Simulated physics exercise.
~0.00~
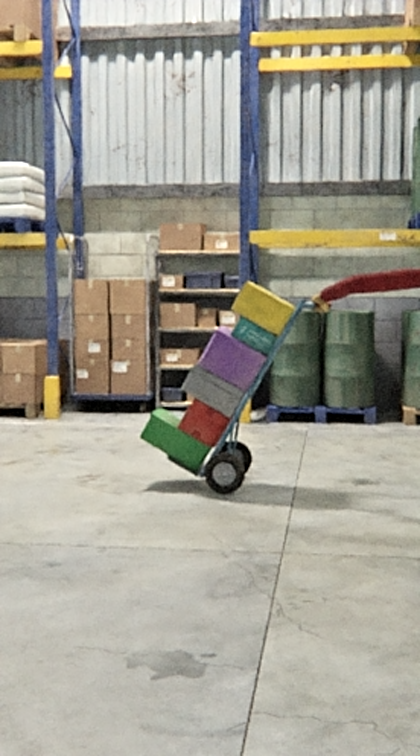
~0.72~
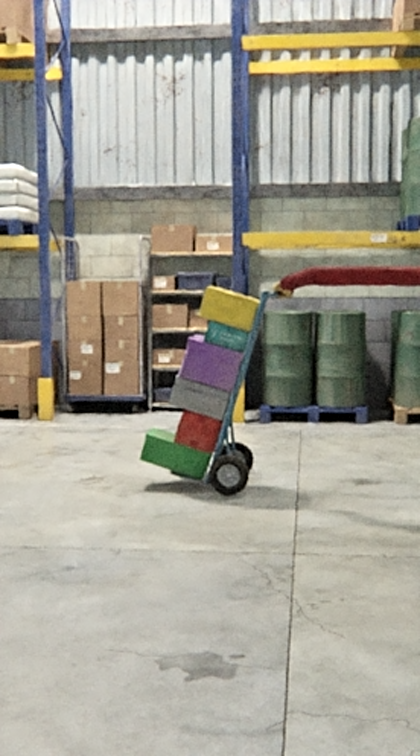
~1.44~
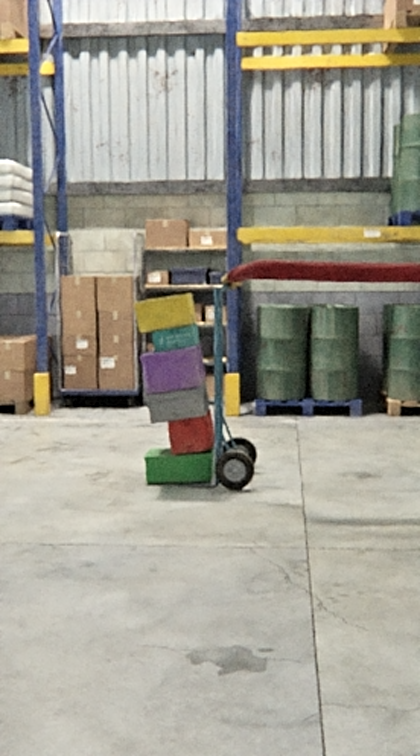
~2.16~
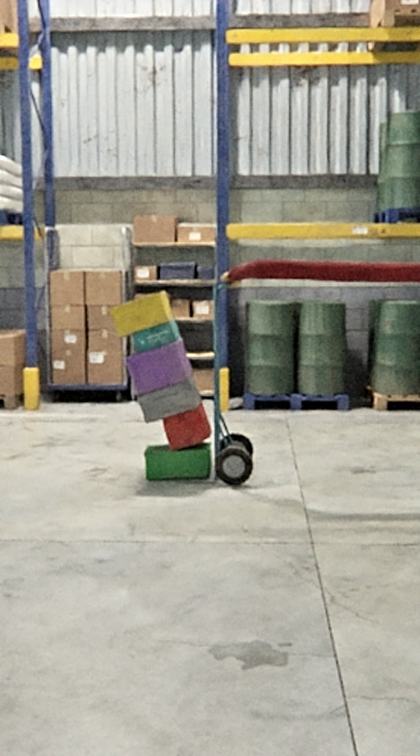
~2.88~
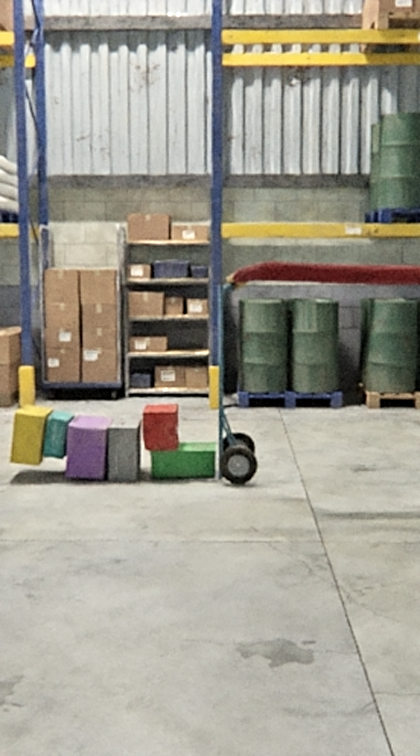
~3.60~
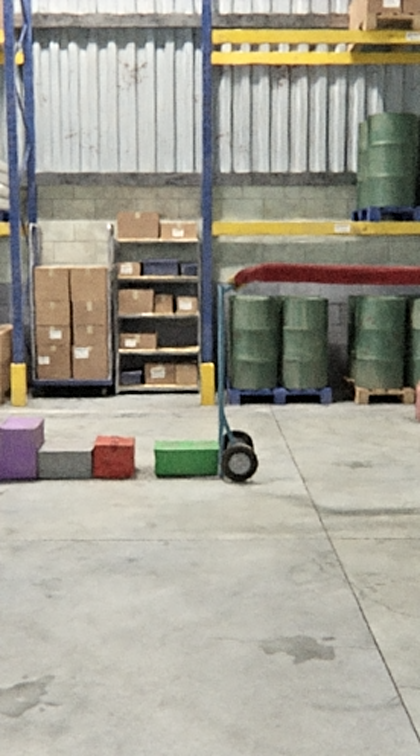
At the start, a sack truck in a warehouse leans back to the right, carrying a stack of six colourful items, while a red-sleeved arm holds its handle. The arm swings the truck upright, and the stack tips to the left with it. Once the truck stands straight, the upper items lean away from the frame together. The yellow, turquoise, purple and grey pieces topple leftward onto the floor, while the red one tilts over on the green tote. Finally the red one drops to the floor too, leaving the green tote standing alone against the upright truck.
